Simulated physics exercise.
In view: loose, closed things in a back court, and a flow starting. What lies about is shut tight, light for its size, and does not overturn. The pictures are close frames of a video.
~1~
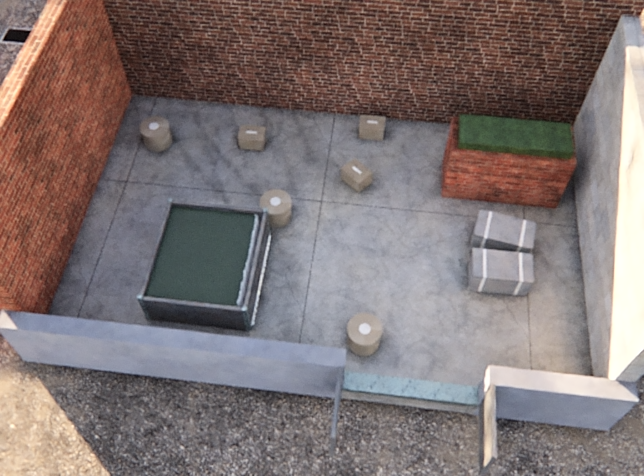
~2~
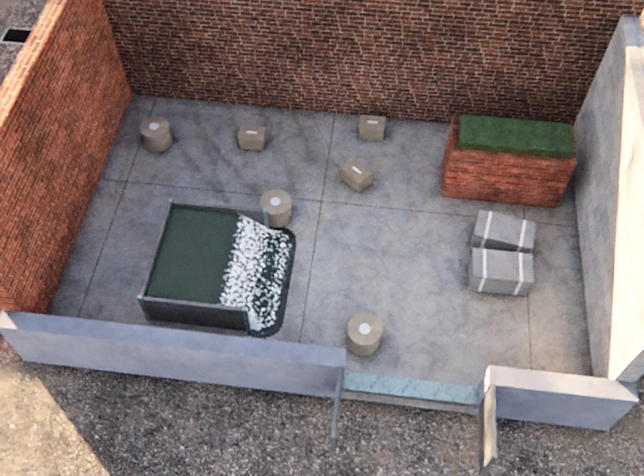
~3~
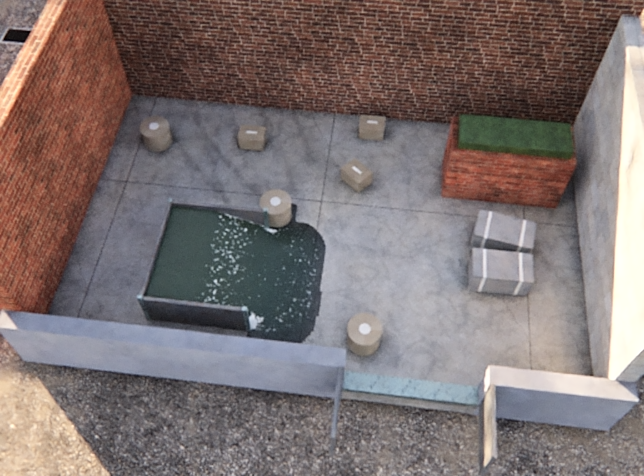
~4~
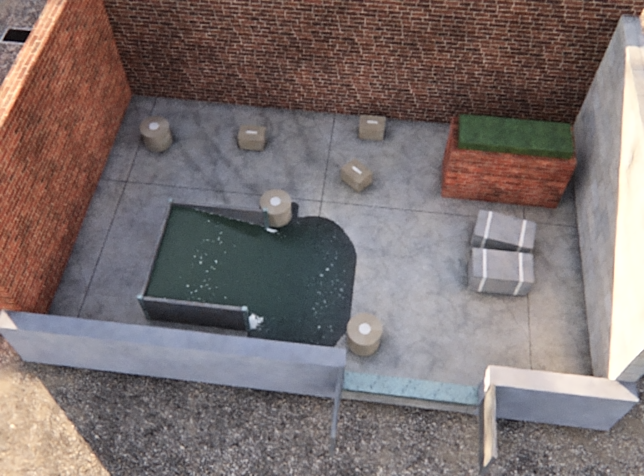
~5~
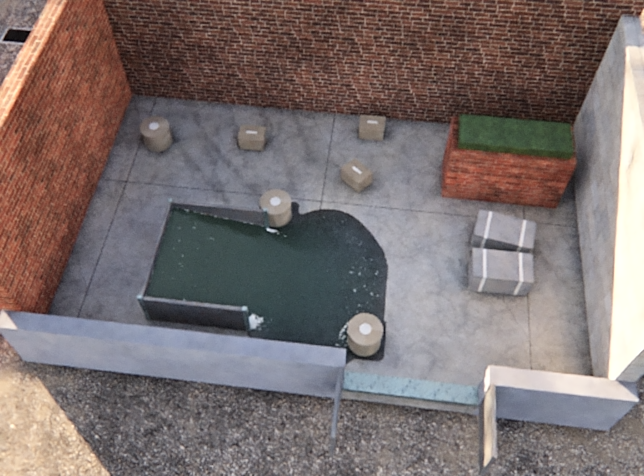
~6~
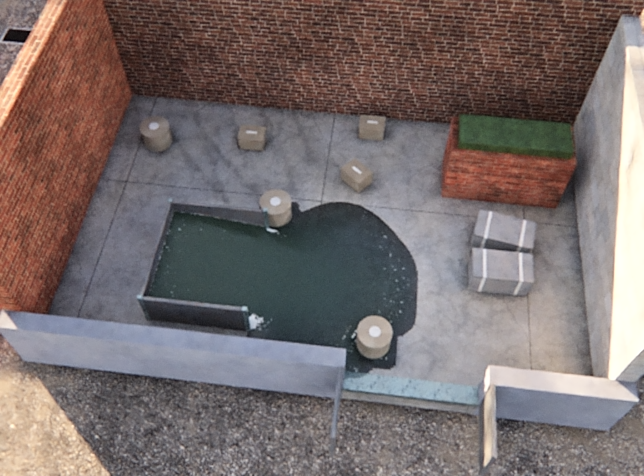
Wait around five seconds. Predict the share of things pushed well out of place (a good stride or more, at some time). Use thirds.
That comes to from one to two thirds.
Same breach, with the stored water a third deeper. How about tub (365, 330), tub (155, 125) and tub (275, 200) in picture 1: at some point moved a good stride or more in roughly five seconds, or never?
In that order: That far or more, not that far, not that far.
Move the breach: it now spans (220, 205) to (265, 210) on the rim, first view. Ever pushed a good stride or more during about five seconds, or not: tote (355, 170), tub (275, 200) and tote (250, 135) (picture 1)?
In that order: Under that, pushed that far, swept aside.
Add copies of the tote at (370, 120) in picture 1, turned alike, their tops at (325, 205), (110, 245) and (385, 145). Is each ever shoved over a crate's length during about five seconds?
In that order: Short of that, not that far, short of that.
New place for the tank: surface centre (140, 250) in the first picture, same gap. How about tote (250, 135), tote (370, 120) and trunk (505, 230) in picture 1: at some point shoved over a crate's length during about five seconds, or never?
One after the other: No, under that, shifted that much.
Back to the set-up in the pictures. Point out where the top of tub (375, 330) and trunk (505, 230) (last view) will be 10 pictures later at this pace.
Around (466, 377) and (536, 214).
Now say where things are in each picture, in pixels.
A tub at (365, 329) rests on the ground; a tub at (154, 126) rests on the ground; 0 of 8 have shifted, in the first picture.
A tub at (365, 329) rests on the ground; a tub at (154, 126) rests on the ground; 0 of 8 have shifted, in the second picture.
A tub at (365, 329) rests on the ground; a tub at (154, 126) rests on the ground; 0 of 8 have shifted, in the third picture.
A tub at (365, 329), on the bottom; a tub at (154, 126) rests on the ground; 0 of 8 have shifted, in the fourth picture.
A tub at (365, 329), on the bottom; a tub at (154, 126), on the bottom; 0 of 8 have shifted, in the fifth picture.
A tub at (375, 332) rests on the ground, close to its start; a tub at (154, 126) rests on the ground; 1 of 8 have shifted, in the sixth picture.
A moment on, 1 of 8 are well off their spots; 0 afloat.
Next, 2 of 8 are well off their spots; 1 afloat.
Later, 3 of 8 are well off their spots; 2 afloat.
In the end, 2 of 8 are well off their spots, and 3 have been at some point; 2 afloat.
